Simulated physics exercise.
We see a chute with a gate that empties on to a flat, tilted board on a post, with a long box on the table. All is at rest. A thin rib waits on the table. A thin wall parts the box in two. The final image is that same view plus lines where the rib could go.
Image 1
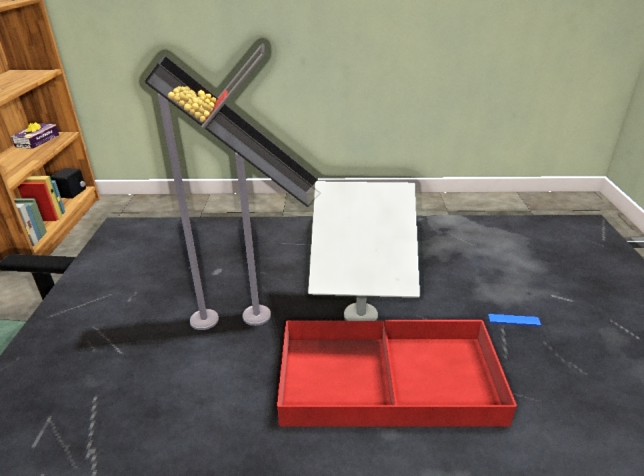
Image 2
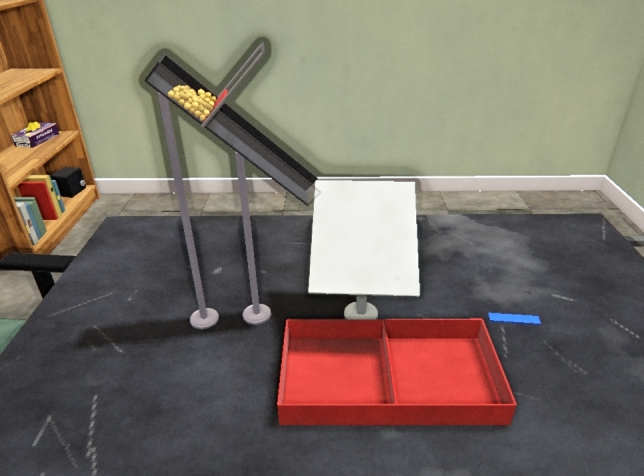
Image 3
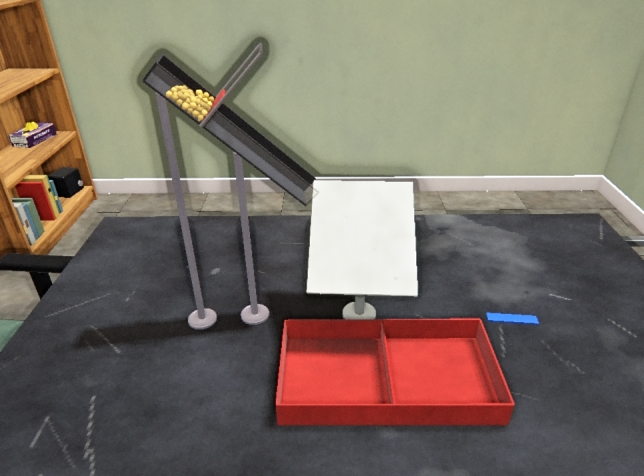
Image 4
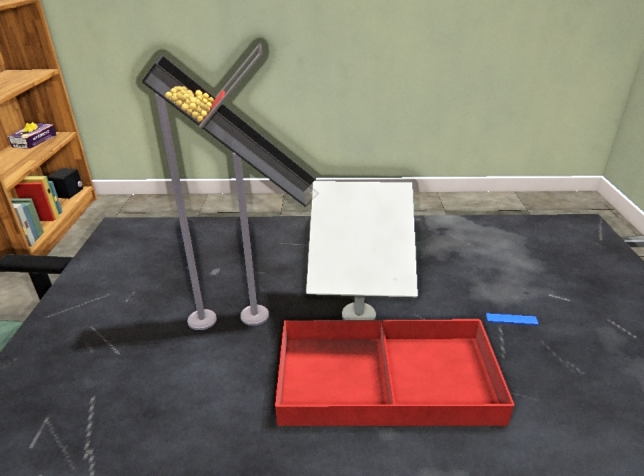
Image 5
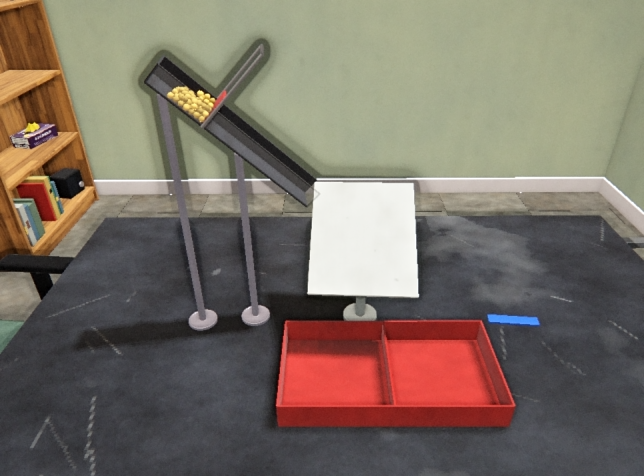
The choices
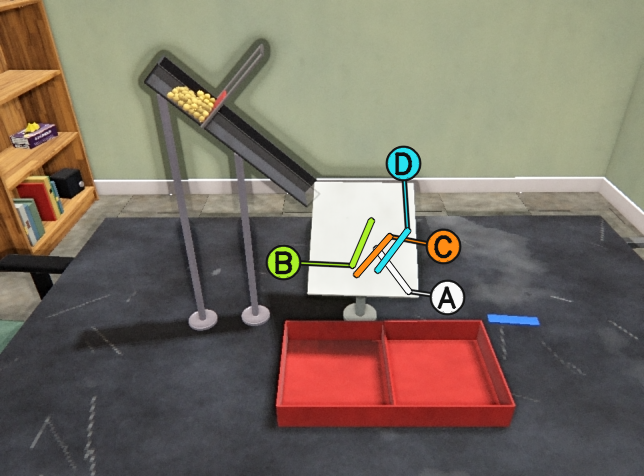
A dark sloping chute on two posts held a pile of small yellow balls behind a closed gate, above a tilted white board and a divided red box, and nothing noticeably moved.
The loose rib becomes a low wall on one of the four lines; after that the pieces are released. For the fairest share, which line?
Choose A.
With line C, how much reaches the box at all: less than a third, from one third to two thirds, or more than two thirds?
Line C gives more than two thirds.
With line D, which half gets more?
The left half.
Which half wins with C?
The left half.
On the marked copy, line A from (376, 248) to (408, 291); line B from (371, 220) to (352, 265); line C from (389, 236) to (356, 274); line D from (407, 230) to (377, 270).
Choosing A, of what is caught, about half in the left half, about half in the right.
Choosing B, of what is caught, nearly all in the left half, a stray few in the right.
Choosing C, of what is caught, nearly all in the left half, a stray few in the right.
Choosing D, of what is caught, most in the left half, a small part in the right.
